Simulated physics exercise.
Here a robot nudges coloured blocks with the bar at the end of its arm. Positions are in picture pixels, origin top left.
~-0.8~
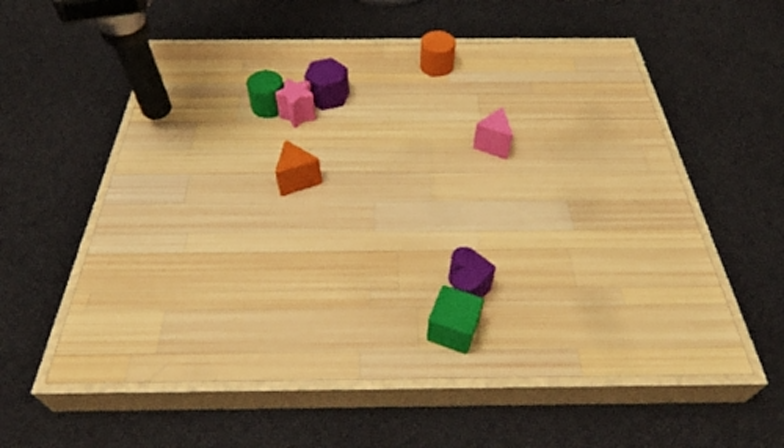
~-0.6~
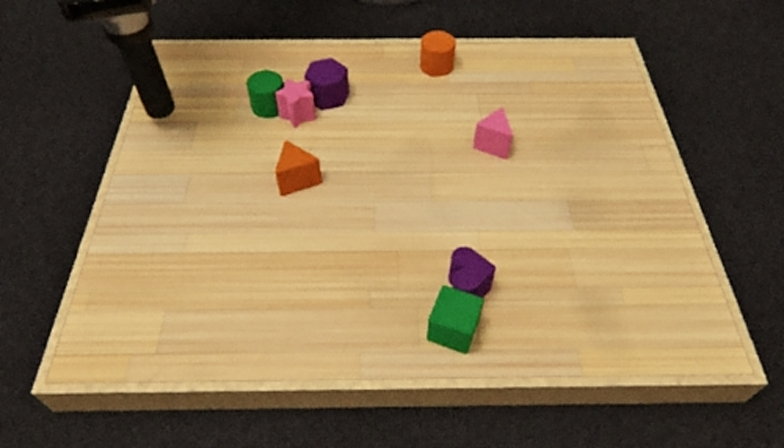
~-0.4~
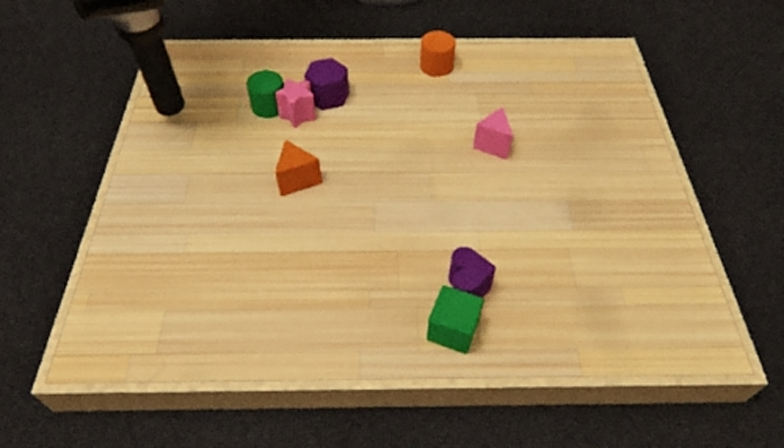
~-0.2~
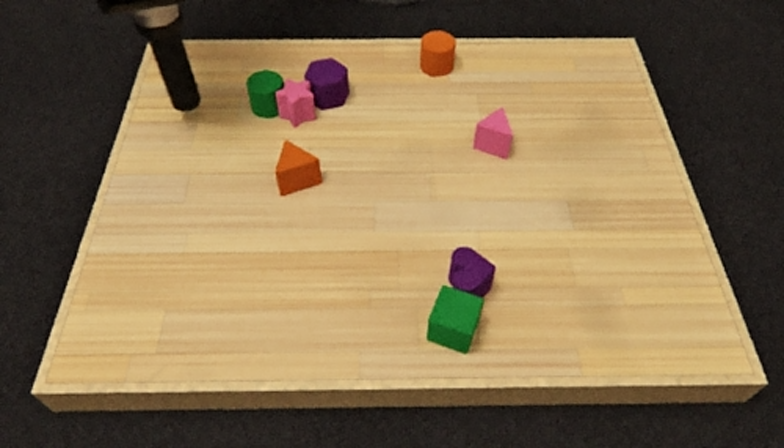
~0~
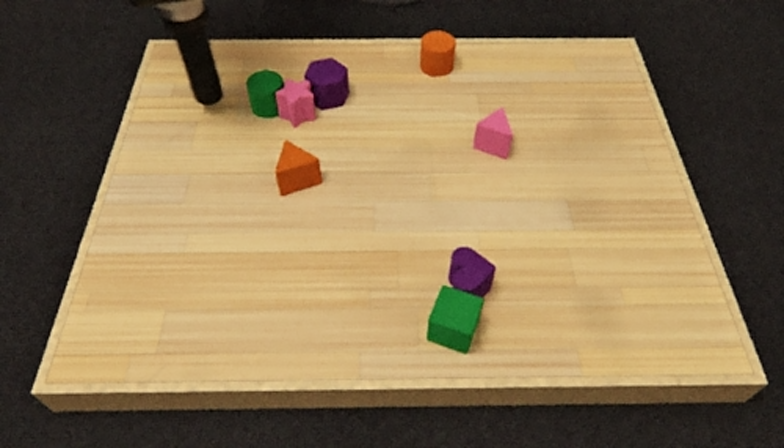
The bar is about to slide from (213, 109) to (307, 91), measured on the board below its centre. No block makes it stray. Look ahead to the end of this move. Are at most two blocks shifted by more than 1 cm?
It seems not.
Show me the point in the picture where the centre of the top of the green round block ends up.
The answer is (323, 83).
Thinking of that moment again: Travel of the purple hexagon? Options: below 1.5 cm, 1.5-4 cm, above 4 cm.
Goes 1.5 to 4 cm.
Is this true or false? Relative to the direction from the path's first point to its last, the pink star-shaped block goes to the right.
My answer: True.
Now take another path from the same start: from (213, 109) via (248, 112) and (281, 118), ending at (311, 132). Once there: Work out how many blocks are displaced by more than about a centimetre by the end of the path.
The push moves three or more blocks more than 1 cm.
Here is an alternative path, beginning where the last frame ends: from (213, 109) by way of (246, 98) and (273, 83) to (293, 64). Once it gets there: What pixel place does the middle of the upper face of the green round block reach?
Located at (284, 76).
The first path, step by step. One third of the way, bar at (243, 91); green round block at (272, 81); pink star-shaped block at (300, 91).
Two thirds of the way, bar at (274, 86); green round block at (301, 81); pink star-shaped block at (316, 100), turned 35° clockwise; purple hexagon at (338, 70), turned 20° anticlockwise.
At the end, bar at (306, 79); green round block at (323, 83); pink star-shaped block at (322, 106), turned 65° clockwise; purple hexagon at (357, 69), turned 55° anticlockwise.
